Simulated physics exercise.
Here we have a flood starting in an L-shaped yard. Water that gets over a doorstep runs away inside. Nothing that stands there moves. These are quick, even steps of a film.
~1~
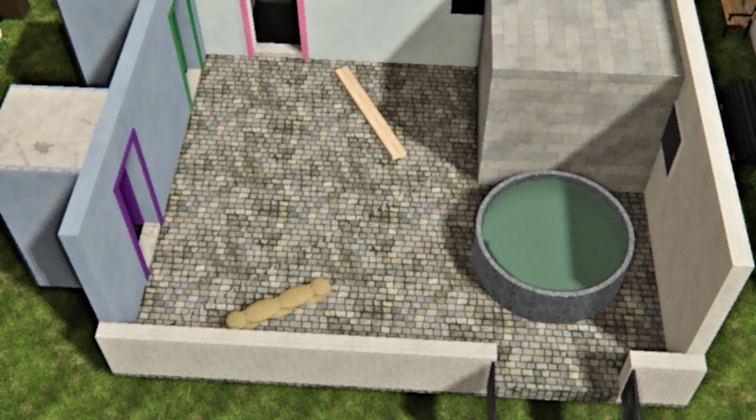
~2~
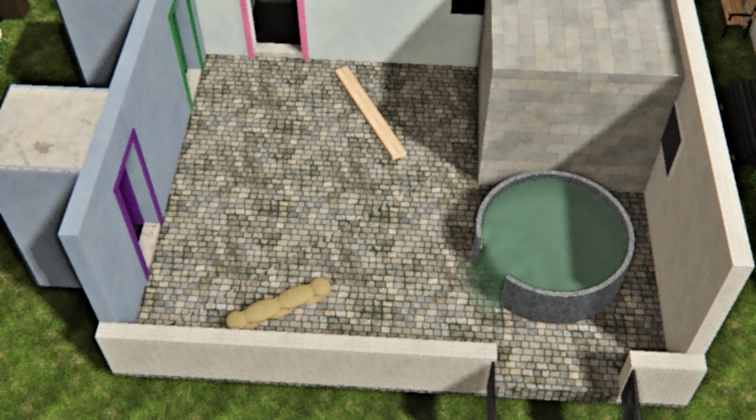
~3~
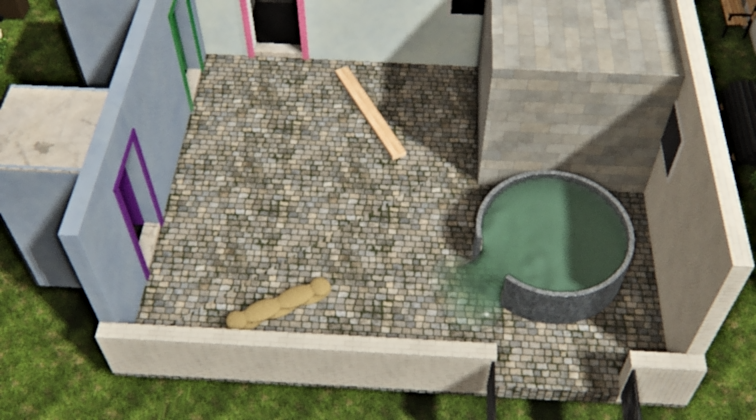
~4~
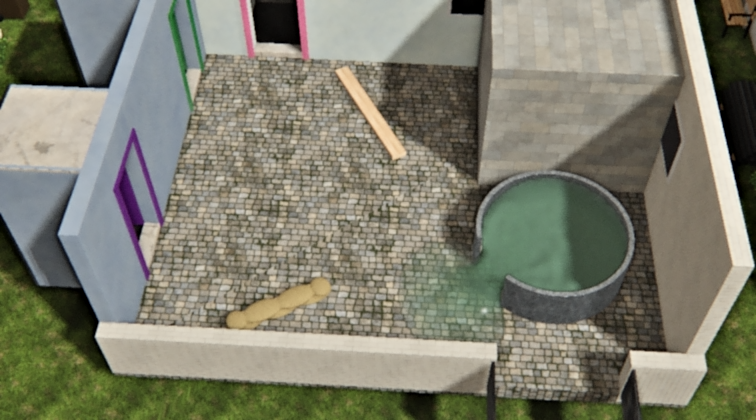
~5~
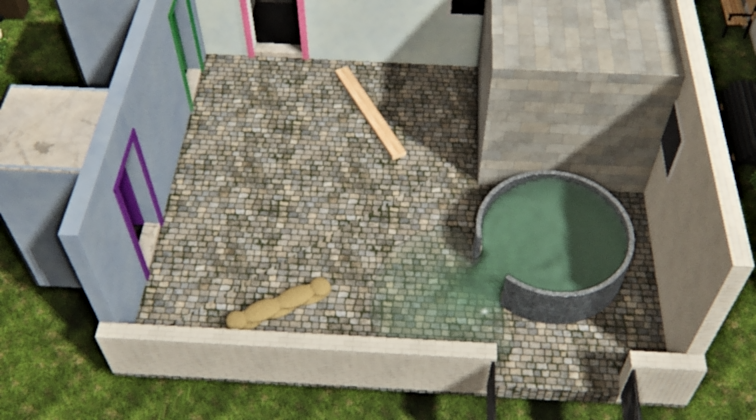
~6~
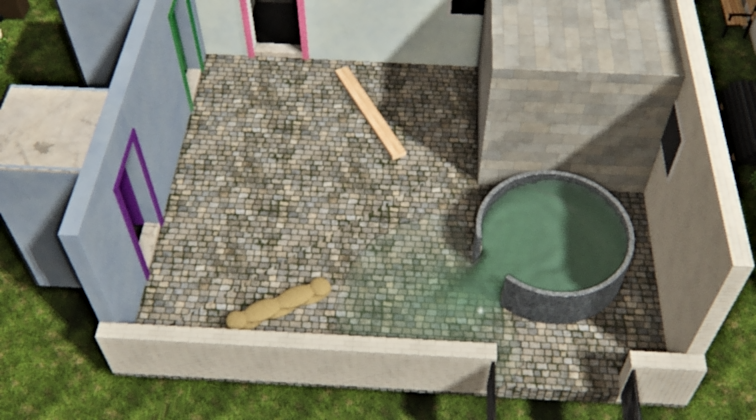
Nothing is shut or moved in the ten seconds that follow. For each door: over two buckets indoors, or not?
In the end: The green door holds within the limit; the purple door holds within the limit; the pink door holds within the limit.
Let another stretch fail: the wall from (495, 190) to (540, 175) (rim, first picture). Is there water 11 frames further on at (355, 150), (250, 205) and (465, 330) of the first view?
As listed: Under water, awash, not flooded.
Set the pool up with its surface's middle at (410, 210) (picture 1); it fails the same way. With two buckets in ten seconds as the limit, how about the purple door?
Purple door goes over.
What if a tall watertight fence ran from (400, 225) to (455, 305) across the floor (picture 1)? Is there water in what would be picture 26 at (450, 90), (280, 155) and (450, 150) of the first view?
In that order: Wet, not flooded, wet.
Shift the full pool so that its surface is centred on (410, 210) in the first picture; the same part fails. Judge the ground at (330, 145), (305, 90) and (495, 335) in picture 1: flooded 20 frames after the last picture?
In that order: Not flooded, clear, covered.
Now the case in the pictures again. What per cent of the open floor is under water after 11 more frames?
Some 35 per cent.
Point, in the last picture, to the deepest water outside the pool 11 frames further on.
Near (240, 355).
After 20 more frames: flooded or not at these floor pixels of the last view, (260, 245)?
Verdict: Under water.
A moment on, water covers 20 % of the floor; the green door not reached, the purple door not reached, the pink door not reached.
Next, water covers 35 % of the floor; the green door not reached, the purple door not reached, the pink door not reached.
Then, water covers 45 % of the floor; the green door not reached, the purple door under two buckets in, the pink door not reached.
Later, water covers 70 % of the floor; the green door wet at the sill, nothing in, the purple door under two buckets in, the pink door wet at the sill, nothing in.
In the end, water covers 95 % of the floor; the green door under two buckets in, the purple door under two buckets in, the pink door wet at the sill, nothing in.
